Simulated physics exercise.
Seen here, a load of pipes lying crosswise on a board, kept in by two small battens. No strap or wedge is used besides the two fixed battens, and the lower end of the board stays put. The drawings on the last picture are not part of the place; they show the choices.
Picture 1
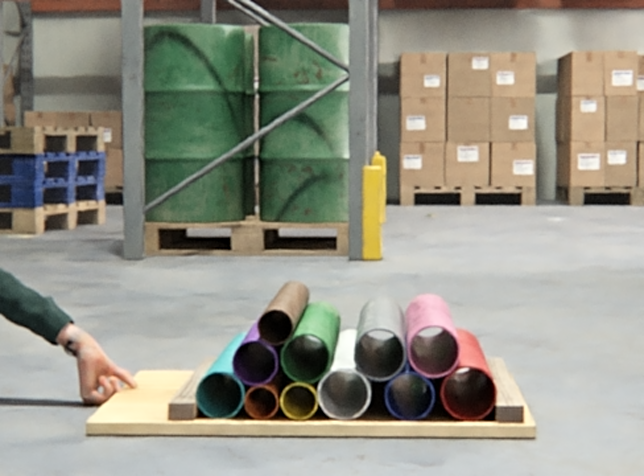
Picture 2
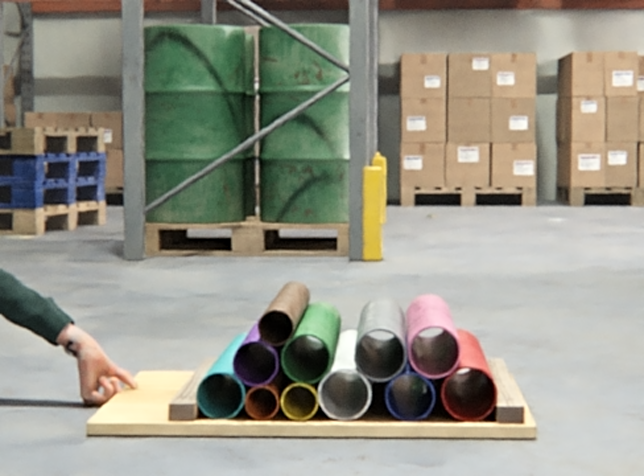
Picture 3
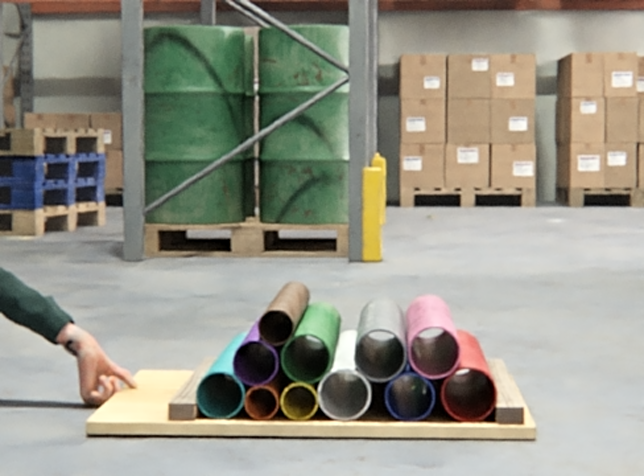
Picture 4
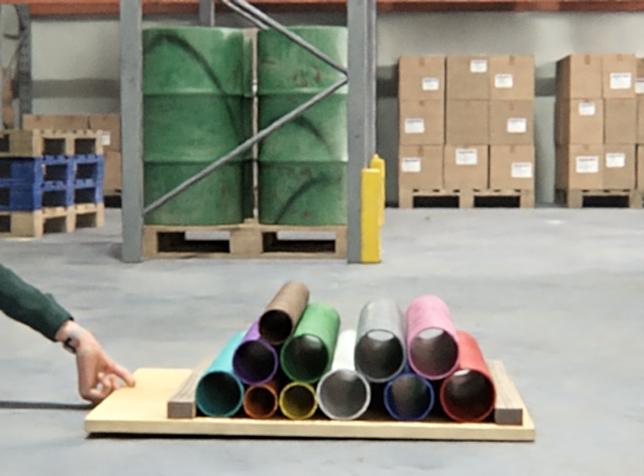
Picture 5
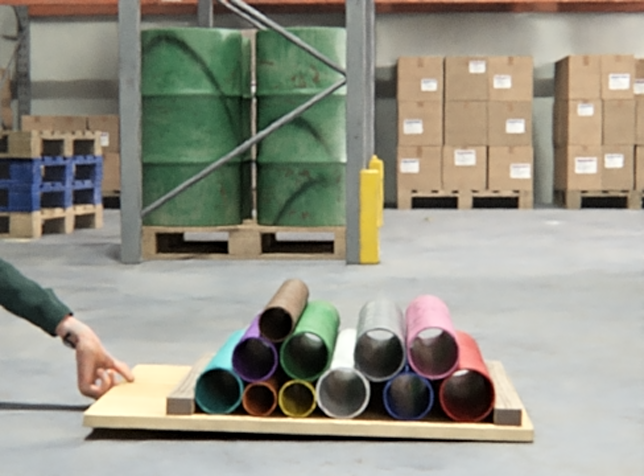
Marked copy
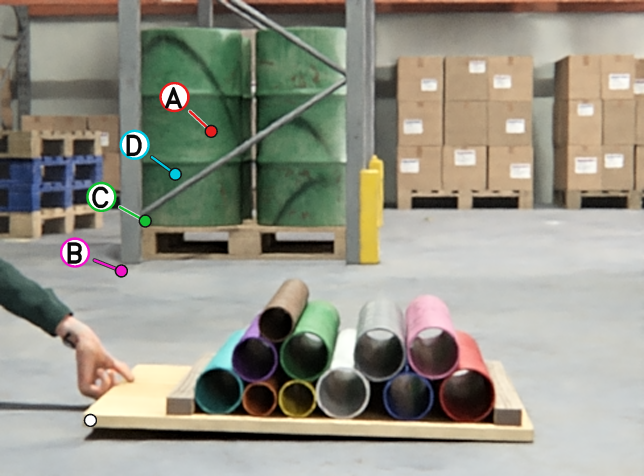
Colourful pipes stacked between battens on a board in a warehouse, barely shifting as a hand at left slightly lifts one end.
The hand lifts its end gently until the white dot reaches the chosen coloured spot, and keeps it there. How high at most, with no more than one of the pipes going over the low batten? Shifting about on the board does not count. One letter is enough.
Mark B is as high as it can go.
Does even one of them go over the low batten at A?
Yes, at A.
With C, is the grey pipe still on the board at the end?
No.
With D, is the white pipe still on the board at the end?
The white pipe: Yes.
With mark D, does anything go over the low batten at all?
At D: Yes.
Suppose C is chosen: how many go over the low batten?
At C the number is two.
On the copy, A at (211, 132); B at (121, 271); C at (145, 221); D at (175, 174); the white dot at (91, 420).
On B. First, board at 15°.
Then, board at 22°.
Finally, board at 22°, none over the low batten.
By contrast, A six over the low batten; C two over the low batten (pink, grey); D two over the low batten (pink, grey).
